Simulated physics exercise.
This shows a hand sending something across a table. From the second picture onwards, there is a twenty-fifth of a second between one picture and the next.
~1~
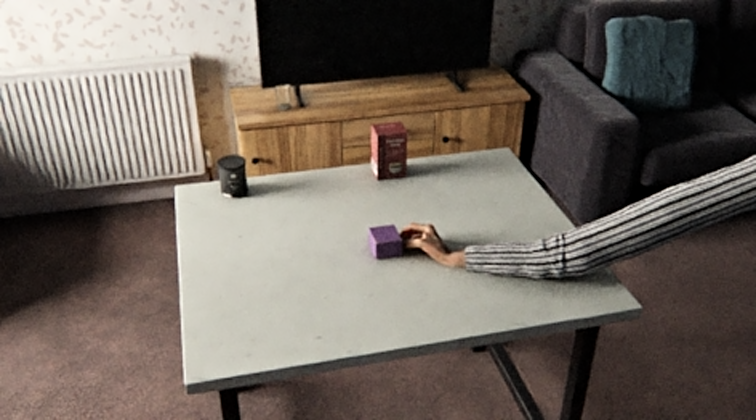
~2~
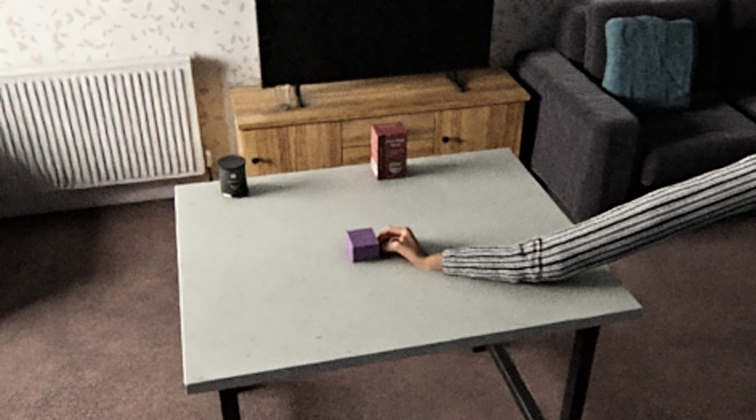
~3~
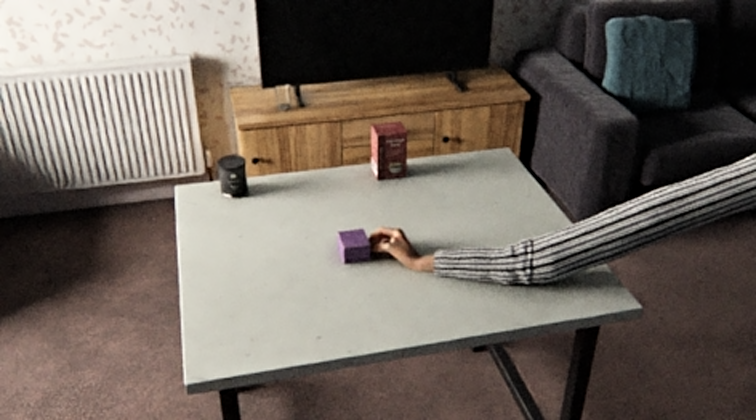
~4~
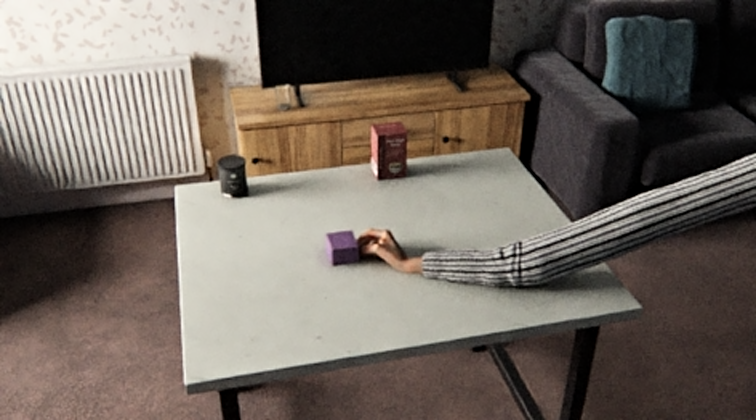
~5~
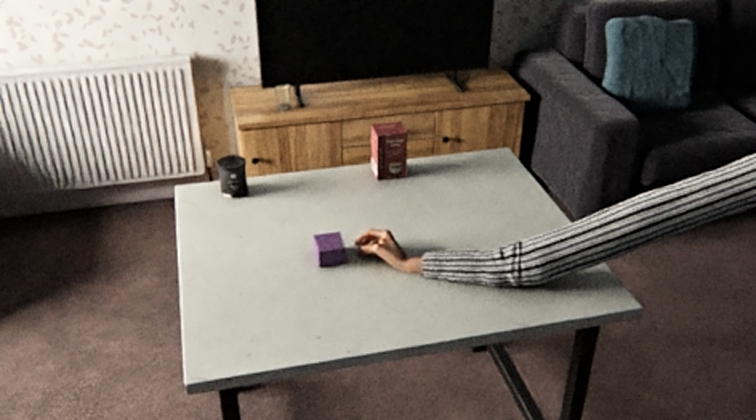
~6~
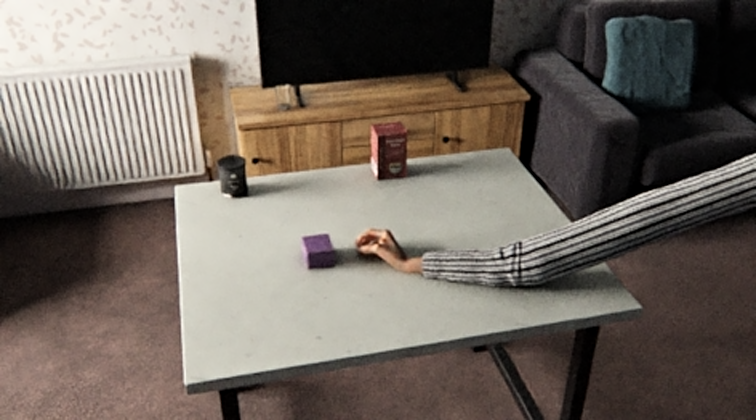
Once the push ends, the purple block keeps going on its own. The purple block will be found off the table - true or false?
False, it remains on the table.
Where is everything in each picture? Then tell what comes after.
In the first picture, under the hand; purple block (385, 242).
In the second picture, under the hand; purple block (362, 245).
In the third picture, under the hand; purple block (354, 246).
In the fourth picture, purple block (342, 248).
In the fifth picture, purple block (329, 249) moved a little.
In the sixth picture, purple block (318, 251) moved about its own width.
Then, 0.10 s later than the last frame, purple block moved about its own width near (296, 254).
Then, 0.20 s later than the last frame, purple block moved well along near (283, 256).
When it is over, moved from the start, purple block. End places, in pixels of the last picture, purple block near (279, 256).
